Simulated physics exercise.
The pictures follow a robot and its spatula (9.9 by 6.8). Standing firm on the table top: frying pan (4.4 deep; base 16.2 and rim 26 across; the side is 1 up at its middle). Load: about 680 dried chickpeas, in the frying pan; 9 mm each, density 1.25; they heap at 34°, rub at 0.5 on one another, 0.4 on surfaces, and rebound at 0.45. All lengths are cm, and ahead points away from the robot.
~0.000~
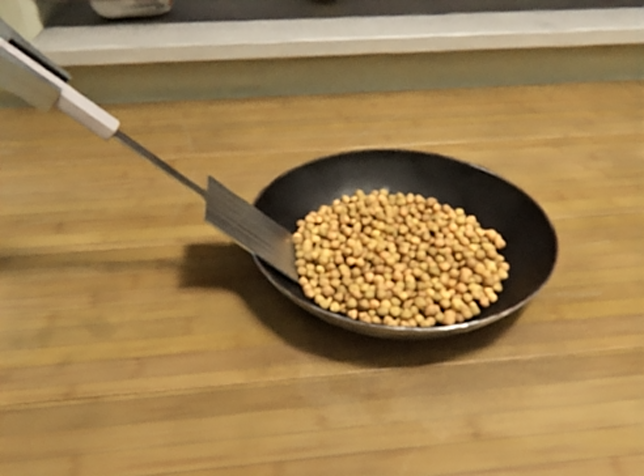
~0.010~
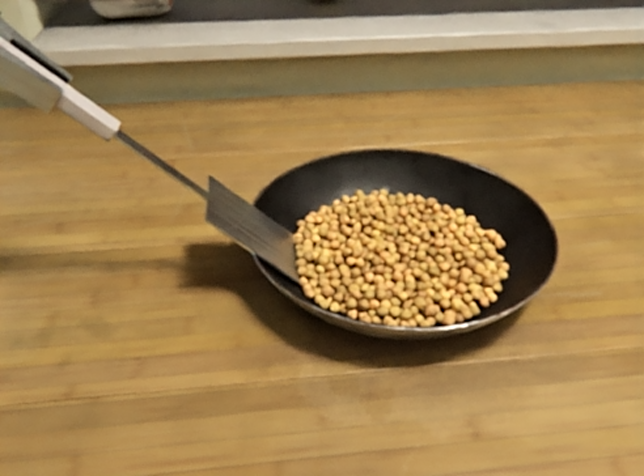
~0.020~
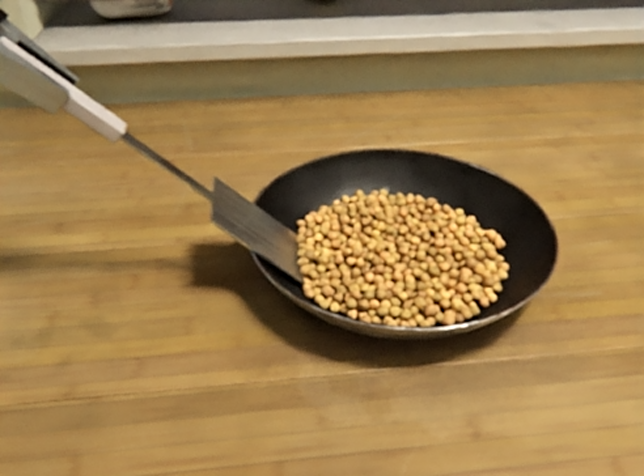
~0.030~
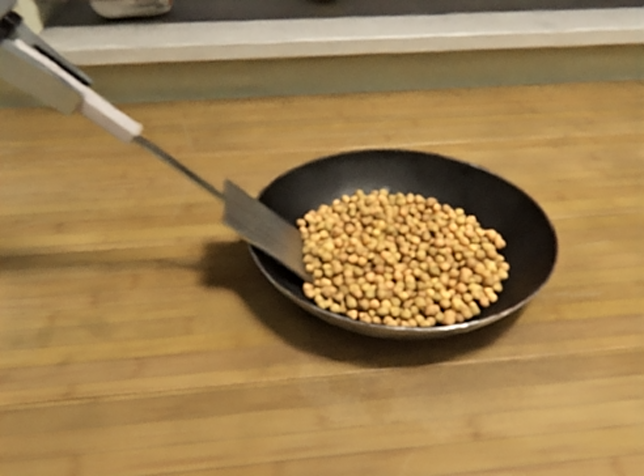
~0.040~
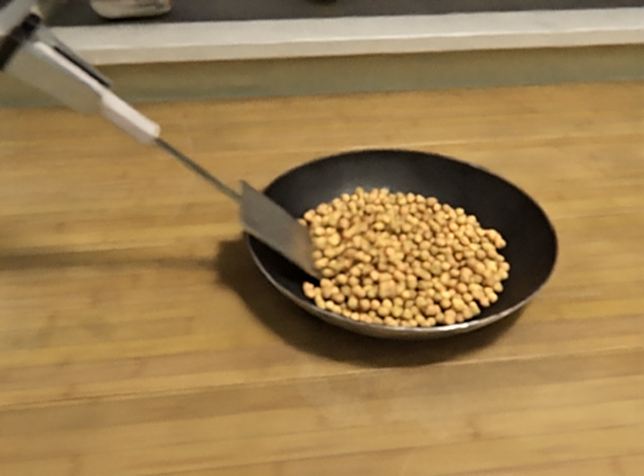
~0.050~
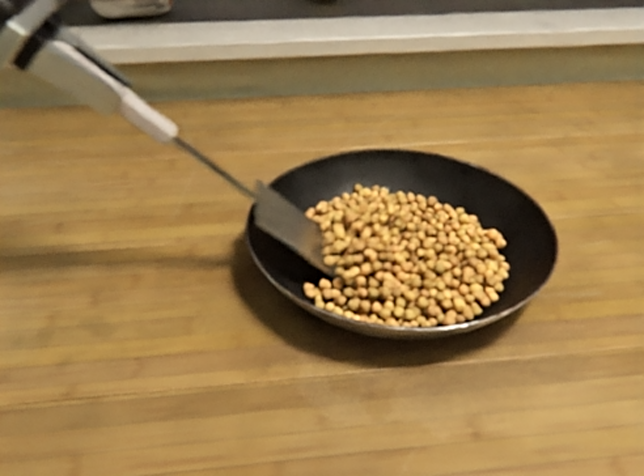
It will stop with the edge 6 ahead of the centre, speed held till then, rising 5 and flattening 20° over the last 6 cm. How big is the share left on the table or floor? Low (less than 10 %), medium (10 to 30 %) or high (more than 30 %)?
Answer: Medium; 10 to 30 % of the dried chickpeas finish on the table or floor.
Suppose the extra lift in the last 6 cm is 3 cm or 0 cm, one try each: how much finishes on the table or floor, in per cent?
Some 10 and 0 per cent.
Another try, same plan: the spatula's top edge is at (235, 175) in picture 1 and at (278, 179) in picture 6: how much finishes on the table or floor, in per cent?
About 5 per cent.
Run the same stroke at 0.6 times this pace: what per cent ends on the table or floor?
About 5 per cent.
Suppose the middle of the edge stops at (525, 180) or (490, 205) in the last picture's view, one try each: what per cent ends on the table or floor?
About 25 and 15 per cent.
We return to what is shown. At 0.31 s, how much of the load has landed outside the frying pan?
About 5 per cent.
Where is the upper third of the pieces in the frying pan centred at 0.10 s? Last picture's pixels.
Near (415, 234).
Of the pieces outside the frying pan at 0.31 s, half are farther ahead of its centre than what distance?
About 28 cm.
After 0.07 s, sloping 45°, highest piece 7 above the table; 683 in the frying pan.
After 0.10 s, sloping 39°, highest piece 9 above the table; 683 in the frying pan.
After 0.31 s, sloping 25°, highest piece 10 above the table; 590 in the frying pan, 51 on the table or floor, 42 on the blade or in flight.
After 1.36 s, sloping 25°, highest piece 4 above the table; 590 in the frying pan, 93 on the table or floor.
At rest, 590 in the frying pan, 93 on the table or floor. That is 14 % on the table or floor.
